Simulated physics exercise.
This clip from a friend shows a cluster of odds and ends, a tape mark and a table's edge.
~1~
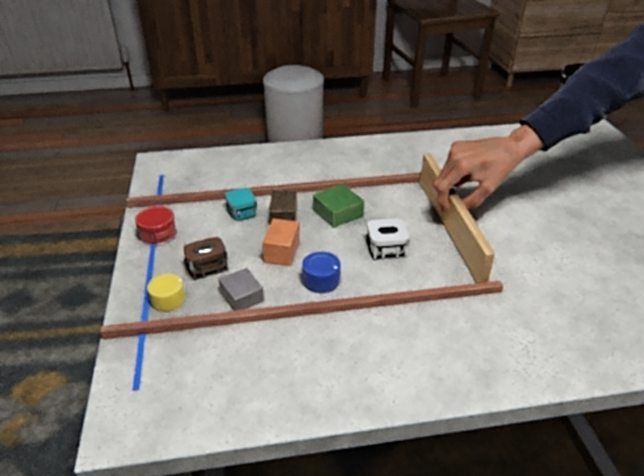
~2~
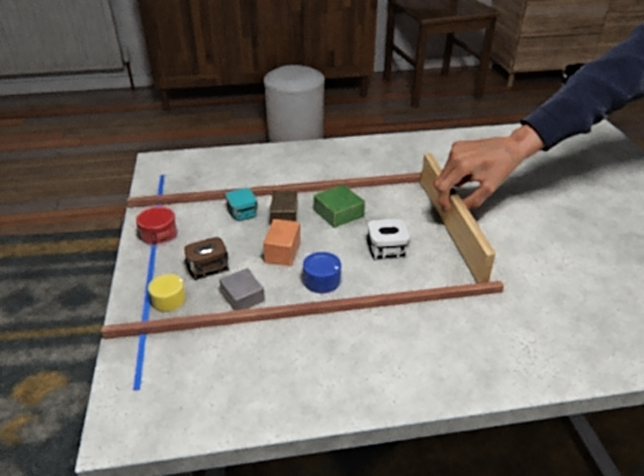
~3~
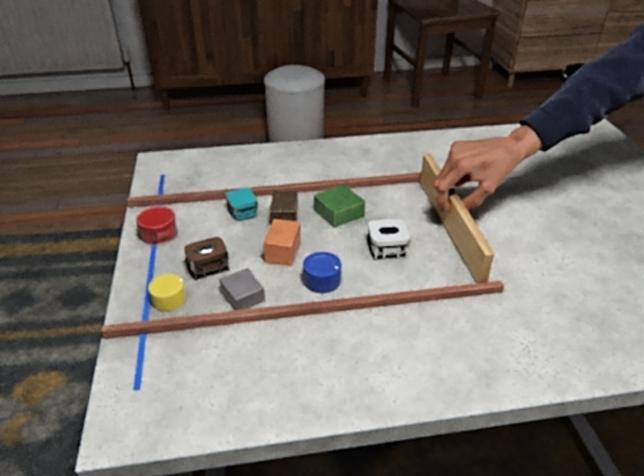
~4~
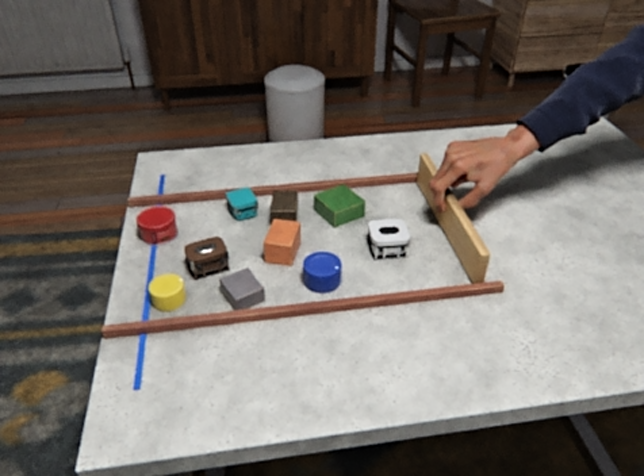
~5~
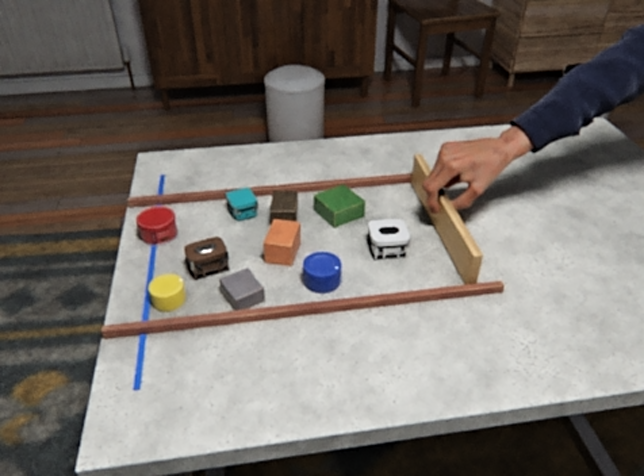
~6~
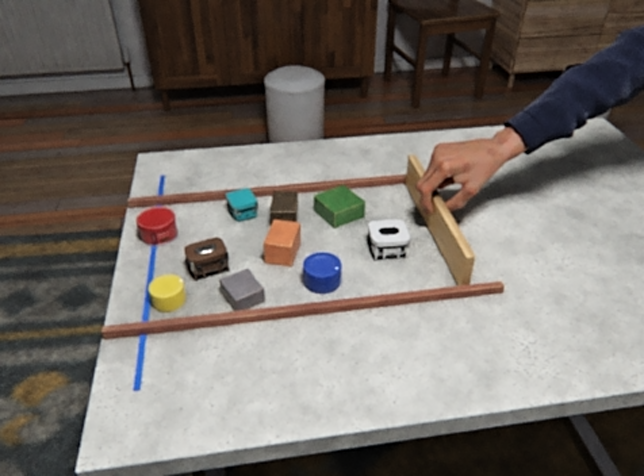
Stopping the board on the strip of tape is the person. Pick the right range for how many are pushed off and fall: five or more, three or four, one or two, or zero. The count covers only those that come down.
The right range is five or more.
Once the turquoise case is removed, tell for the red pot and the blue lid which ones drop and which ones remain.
So the red pot goes off the edge and the blue lid is still there.
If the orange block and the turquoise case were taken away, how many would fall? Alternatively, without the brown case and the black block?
Result: 5, then 5.
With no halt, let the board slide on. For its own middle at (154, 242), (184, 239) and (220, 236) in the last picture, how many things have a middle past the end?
Taking the places in turn, the counts are 7, 4 and 0.
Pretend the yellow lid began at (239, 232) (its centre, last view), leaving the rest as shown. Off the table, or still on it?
From that start, the object then is safe.
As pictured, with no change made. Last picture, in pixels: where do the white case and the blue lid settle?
I'd say approximately (130, 266) and then (125, 294).
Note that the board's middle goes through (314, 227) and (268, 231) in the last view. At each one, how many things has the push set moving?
Counting first: 6, next 8.
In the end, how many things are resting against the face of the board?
The count comes out at 3.
Soon after, none off yet; red pot at rest near (158, 227); yellow lid at rest near (168, 293); brown case at rest near (207, 259).
Then, none off yet; red pot at rest near (156, 227); yellow lid moving near (157, 293); brown case moved about its own width near (161, 261).
At rest, the number that fall off is five or more; fallen, black block, orange block, turquoise case, grey block, brown case, yellow lid and red pot.
